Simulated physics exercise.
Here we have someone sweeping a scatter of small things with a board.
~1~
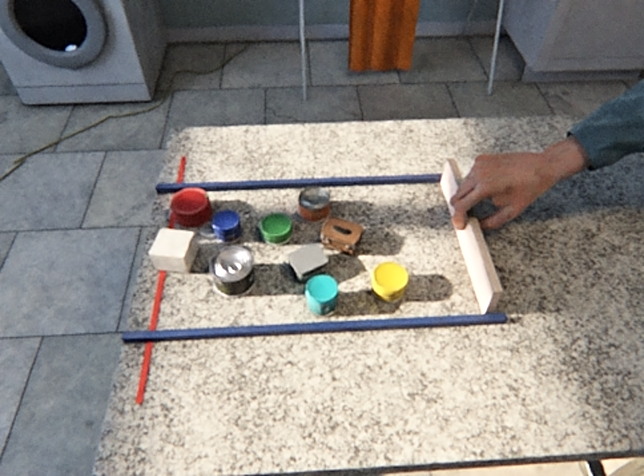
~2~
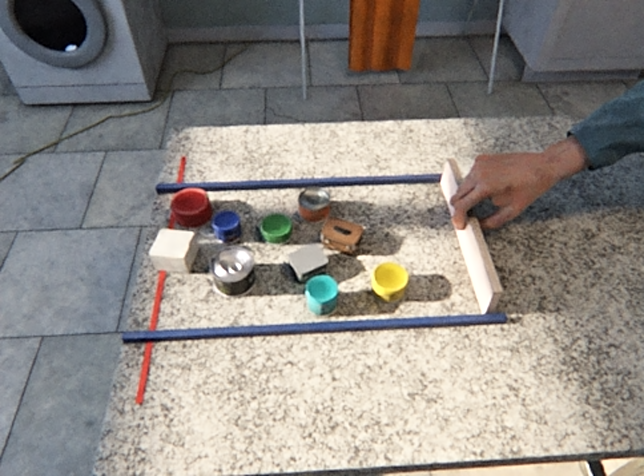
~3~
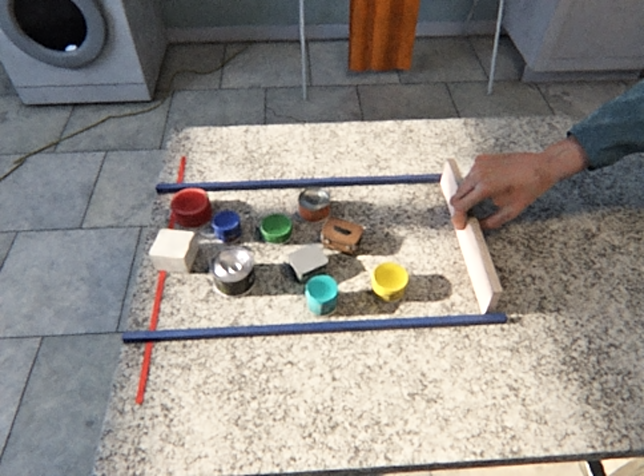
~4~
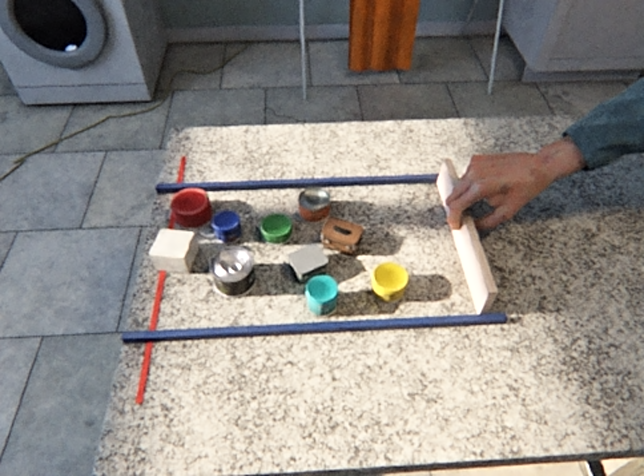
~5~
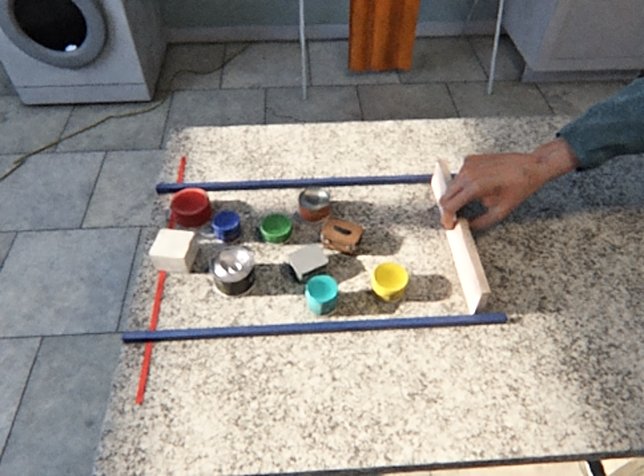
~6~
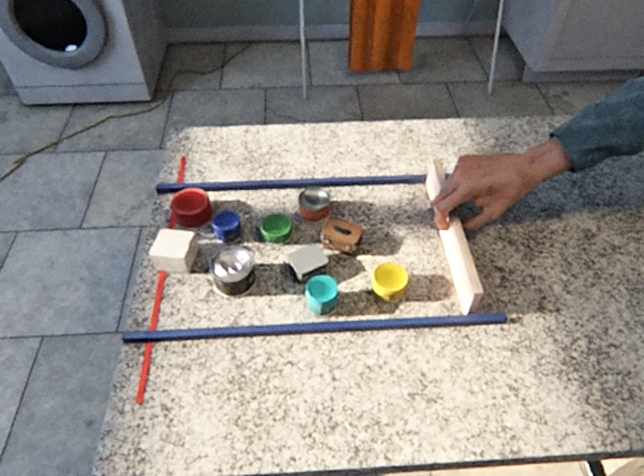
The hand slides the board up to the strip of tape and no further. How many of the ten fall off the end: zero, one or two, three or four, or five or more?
The number that fall off is five or more.
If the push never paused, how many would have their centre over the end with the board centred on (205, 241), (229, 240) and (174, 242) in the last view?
The counts: 2, 0 and 5.
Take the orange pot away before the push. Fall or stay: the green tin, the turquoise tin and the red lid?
The green tin survives, the turquoise tin is kept, the red lid tumbles off.
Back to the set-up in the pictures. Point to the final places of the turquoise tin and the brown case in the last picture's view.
The turquoise tin at (134, 314), the brown case at (146, 230).
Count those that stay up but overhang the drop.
The number is 5.
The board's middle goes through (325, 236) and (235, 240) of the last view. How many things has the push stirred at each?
The counts are 6 and 10.
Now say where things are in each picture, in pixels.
The first picture shows white block (175, 251); red lid (192, 208); blue tin (228, 227); board (468, 230); tape (166, 255).
The second picture shows red lid (192, 208); orange pot (314, 205).
The third picture shows blue tin (228, 227); black tin (233, 272).
The fourth picture shows white block (175, 251); board (464, 230).
The fifth picture shows red lid (192, 208); green tin (277, 230).
The sixth picture shows white block (175, 251); red lid (192, 208); blue tin (228, 227); board (451, 231); tape (166, 255).
Soon after, none off yet; white block at rest near (175, 251); red lid at rest near (192, 208); blue tin at rest near (228, 227).
In the end, the number that fall off is five or more; gone, green tin, black tin, blue tin, red lid and white block.
